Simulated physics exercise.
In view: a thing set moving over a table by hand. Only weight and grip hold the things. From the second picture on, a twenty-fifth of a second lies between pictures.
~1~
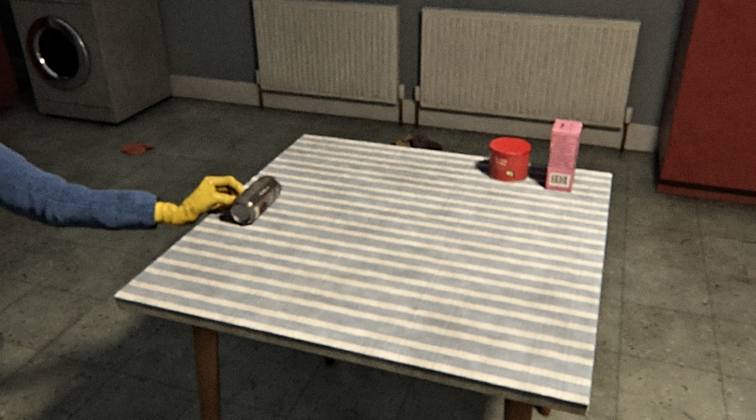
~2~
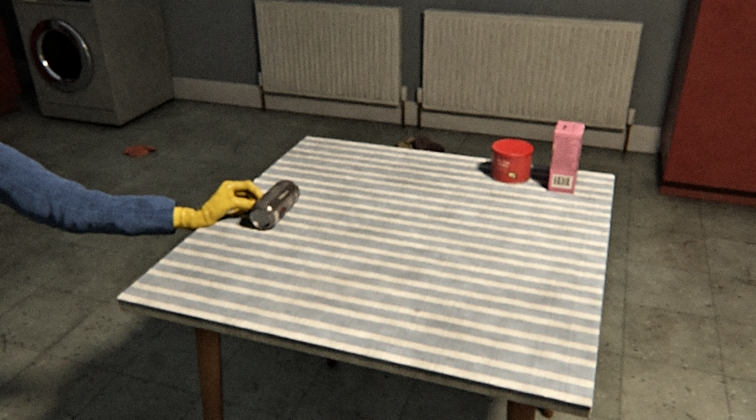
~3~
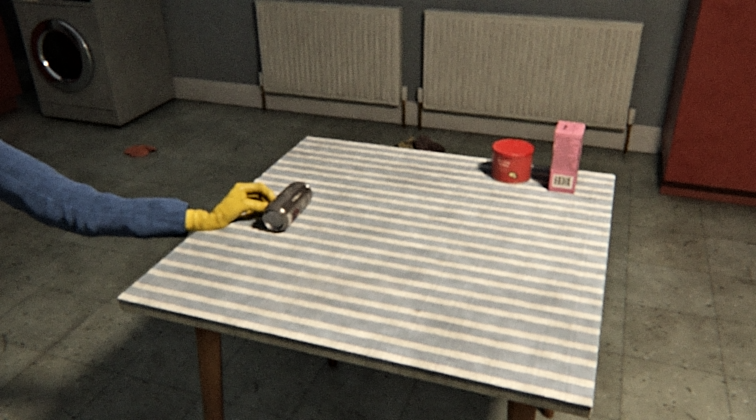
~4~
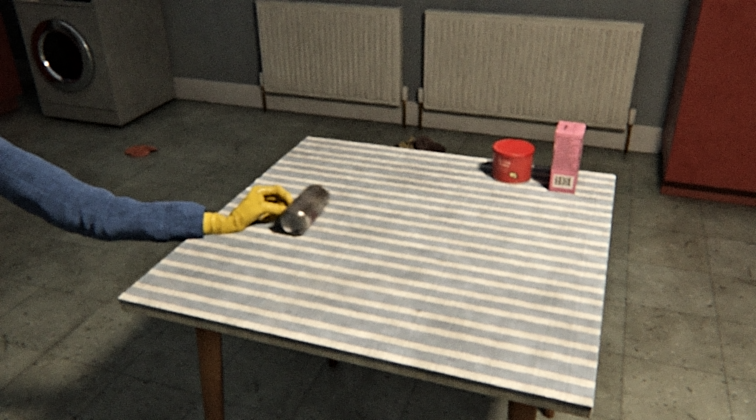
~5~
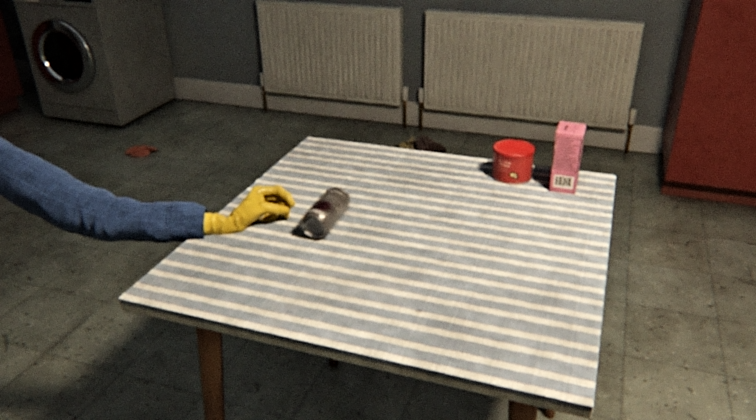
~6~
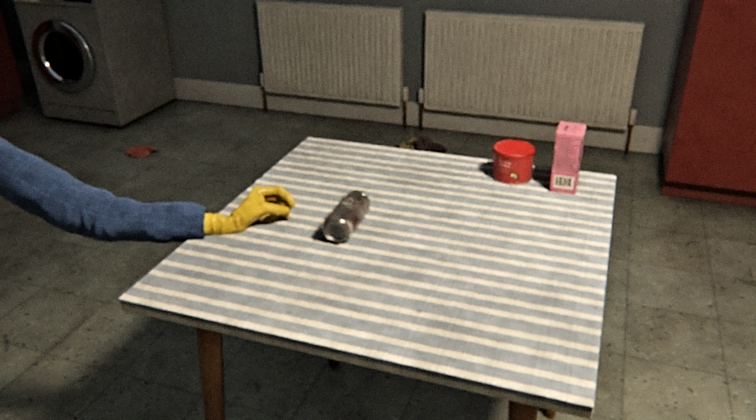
At the start, a yellow-gloved hand holds a grey can lying on its side near the left of a striped table, with a red tub and pink carton at the back. The hand pushes the can a short way rightward, then stays still as the can rolls on toward the table's middle.
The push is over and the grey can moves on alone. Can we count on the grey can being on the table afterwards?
The grey can drops to the floor.
Then, 0.20 s after the last picture, grey can rolled well along near (452, 233).
Then, 0.50 s after the last picture, grey can now off the table.
Then, 0.90 s after the last picture, things are still on the move.
By the end, off the table, grey can.
